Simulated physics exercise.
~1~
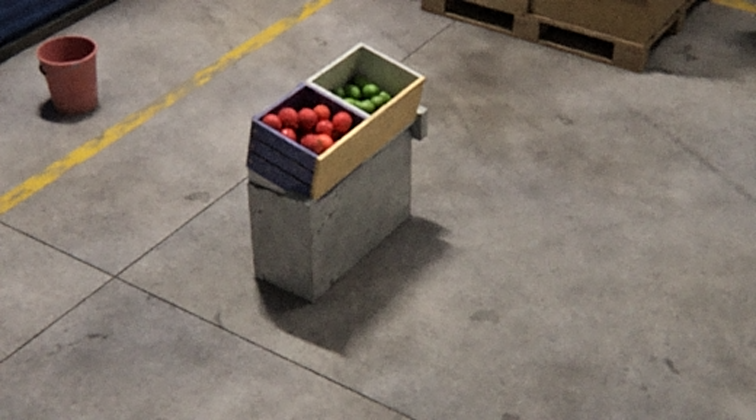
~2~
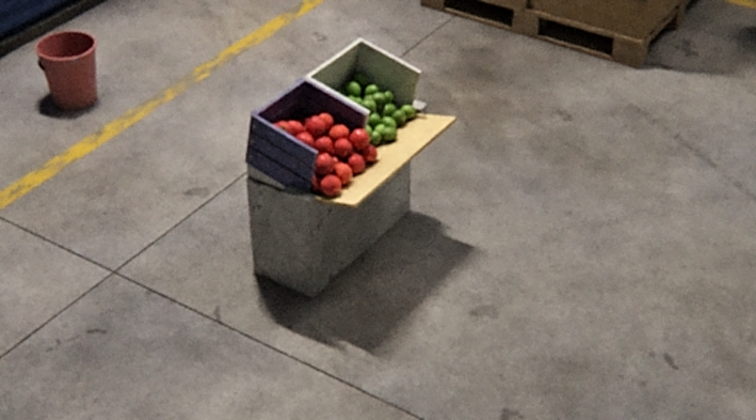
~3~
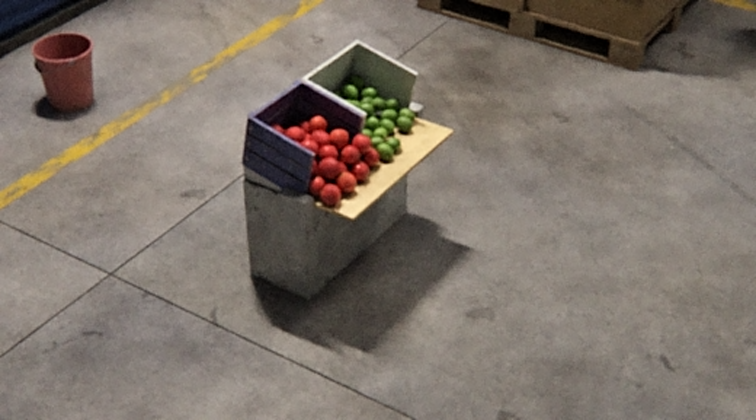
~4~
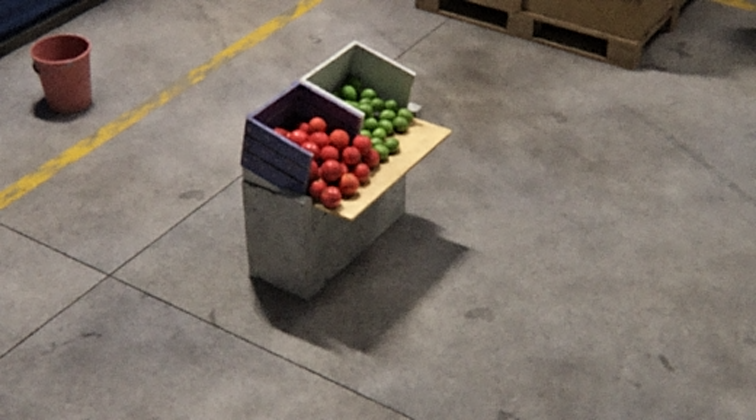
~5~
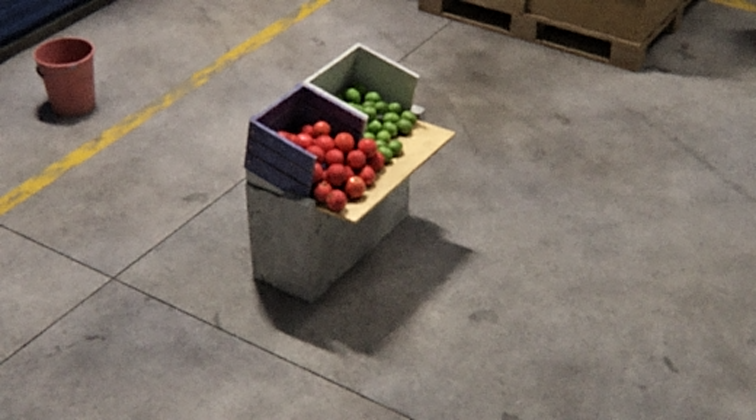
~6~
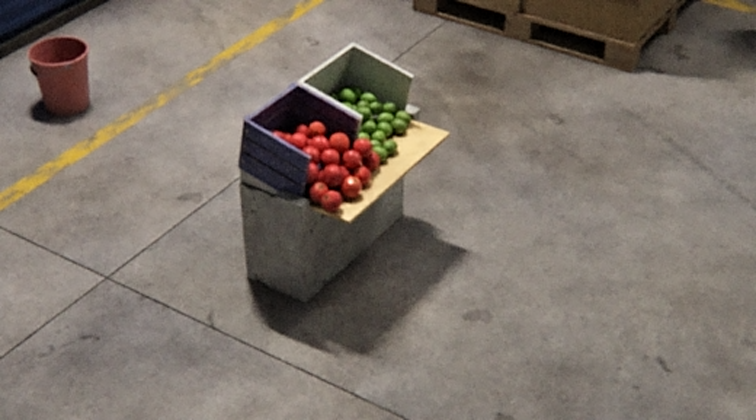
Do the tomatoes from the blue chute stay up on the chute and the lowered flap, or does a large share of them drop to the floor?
They stay up, heaped in the blue chute and on the lowered flap, and none are seen on the floor.
